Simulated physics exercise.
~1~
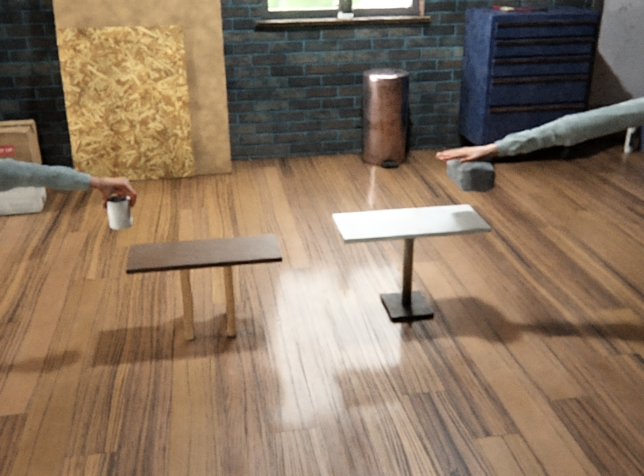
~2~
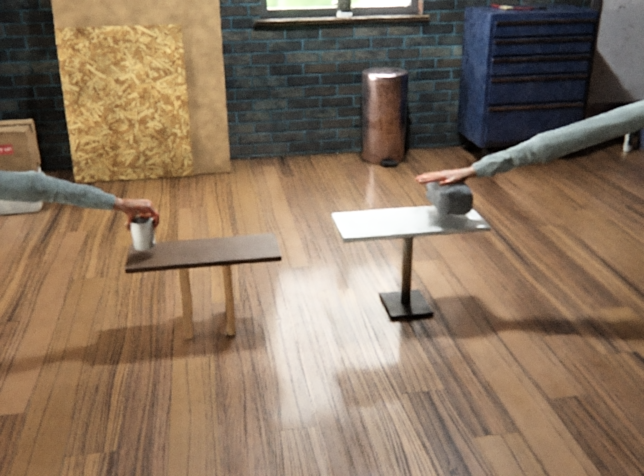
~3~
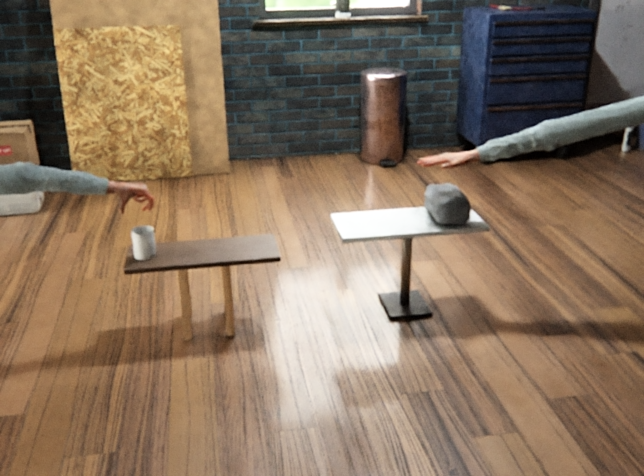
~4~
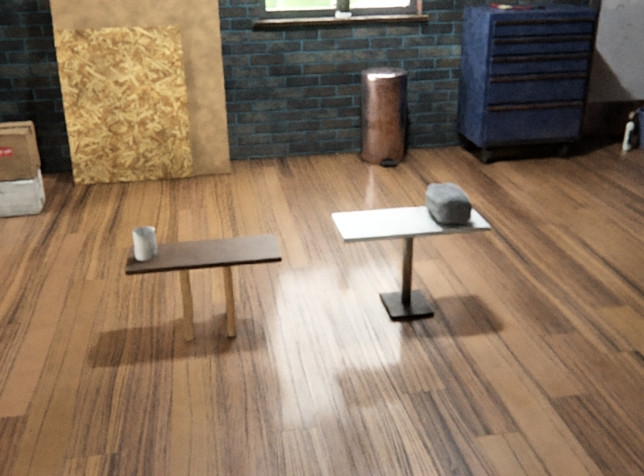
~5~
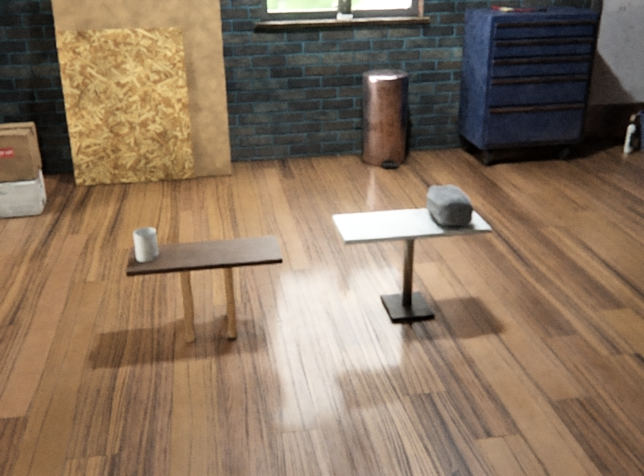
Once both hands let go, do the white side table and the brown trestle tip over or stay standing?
Both the white side table and the brown trestle stay standing, with the cushion and the beaker still resting on top.
